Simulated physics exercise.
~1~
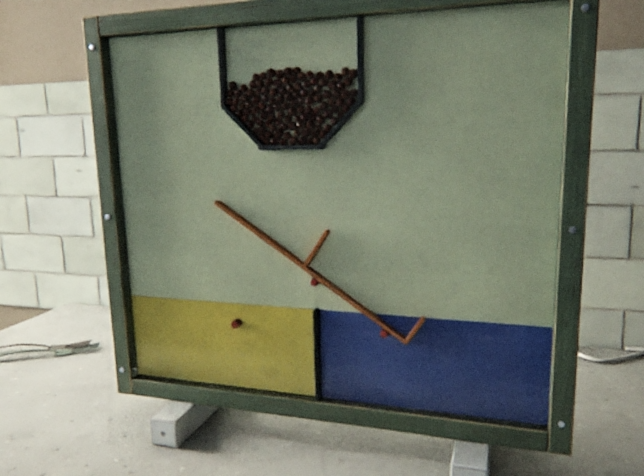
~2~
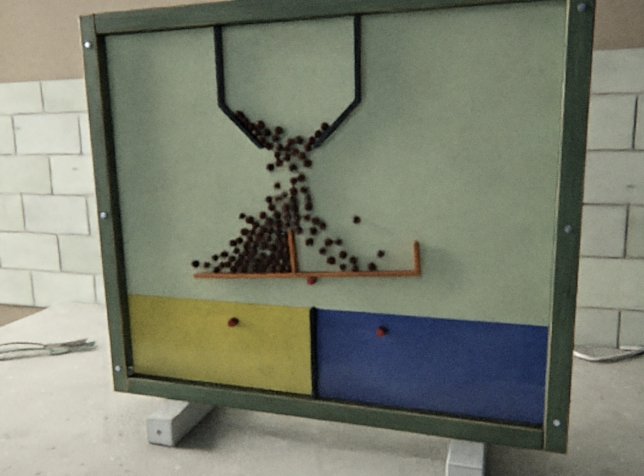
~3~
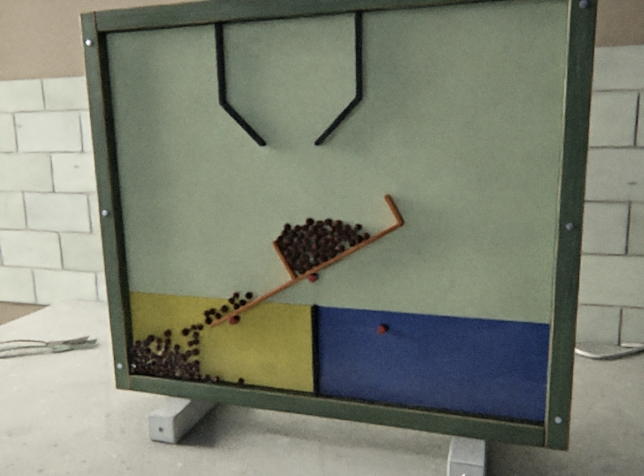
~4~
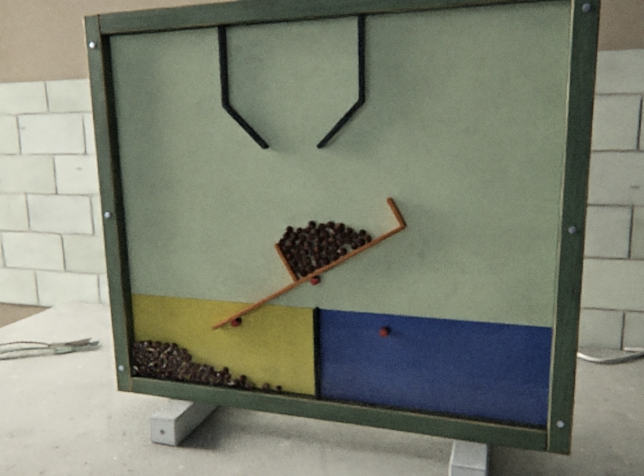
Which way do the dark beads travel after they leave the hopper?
The dark beads move down, falling from the hopper onto the orange tray, and many end up in the yellow bin below.
